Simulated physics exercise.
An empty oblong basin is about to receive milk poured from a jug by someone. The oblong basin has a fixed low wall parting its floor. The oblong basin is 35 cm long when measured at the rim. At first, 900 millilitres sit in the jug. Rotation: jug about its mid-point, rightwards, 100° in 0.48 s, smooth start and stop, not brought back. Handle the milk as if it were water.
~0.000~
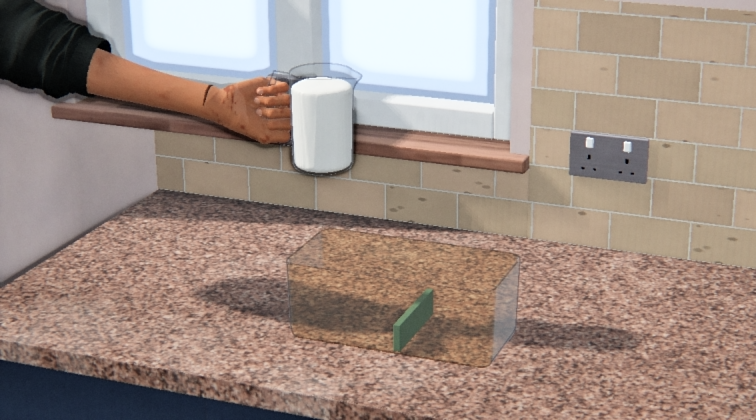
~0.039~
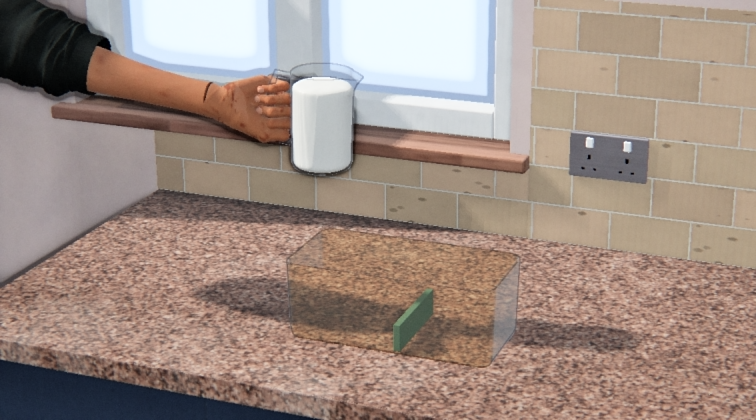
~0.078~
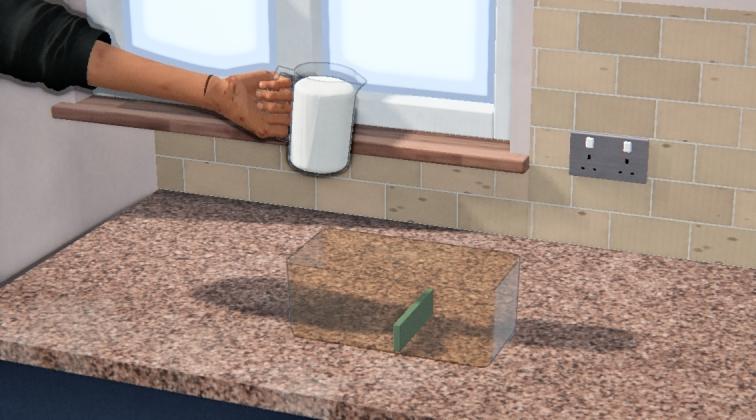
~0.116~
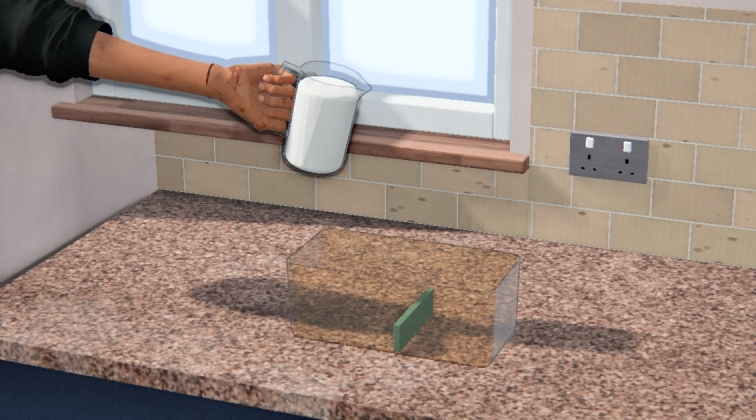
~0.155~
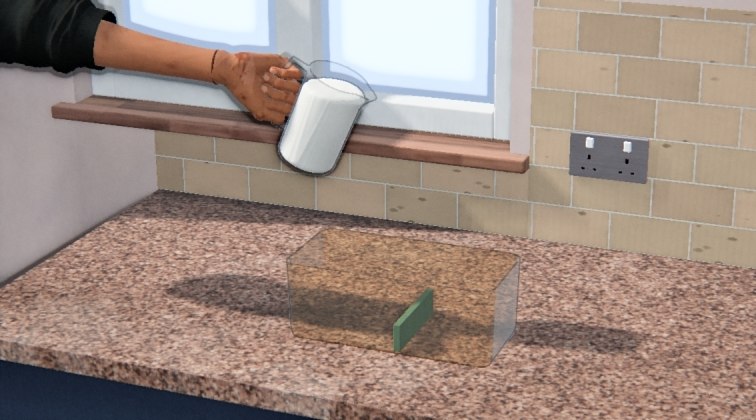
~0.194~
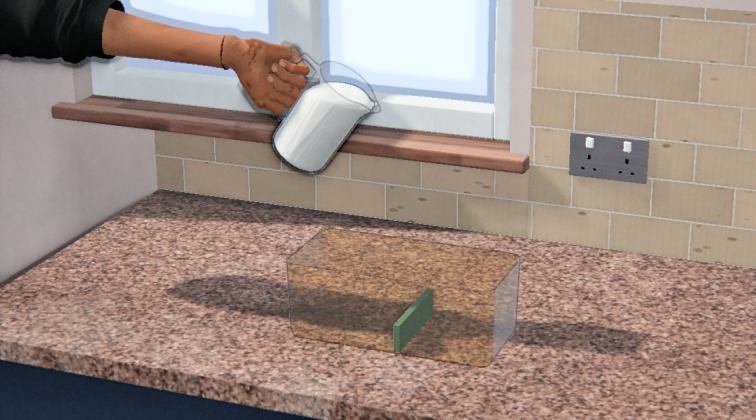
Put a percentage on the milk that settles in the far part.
Roughly 88 per cent ends up there.
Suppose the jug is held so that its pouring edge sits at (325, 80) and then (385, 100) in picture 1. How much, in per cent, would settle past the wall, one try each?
Result: 10 per cent, then 90 per cent.
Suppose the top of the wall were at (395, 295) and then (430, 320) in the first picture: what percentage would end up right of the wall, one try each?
First 90, then 55 per cent.
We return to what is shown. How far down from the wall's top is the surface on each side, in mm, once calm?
Measured: Left around 44 mm, right around 12 mm.
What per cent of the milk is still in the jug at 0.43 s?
Near 68 in a hundred.
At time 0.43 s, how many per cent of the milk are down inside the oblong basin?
Estimate - around 2 in a hundred parts.
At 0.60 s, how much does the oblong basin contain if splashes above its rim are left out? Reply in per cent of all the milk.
Some 40 percent.
By 0.43 s the tilt is 97° and 67 per cent is still to pour, 0 is left of the wall and 2 right of it.
By 0.60 s the tilt is 100° and 33 per cent is still to pour, 2 is left of the wall and 38 right of it.
By 0.78 s the tilt is 100° and 12 per cent is still to pour, 2 is left of the wall and 68 right of it.
By 0.98 s the tilt is 100° and 4 per cent is still to pour, 5 is left of the wall and 83 right of it.
At rest 9 per cent lies left of the wall, 88 right of it and 4 outside.
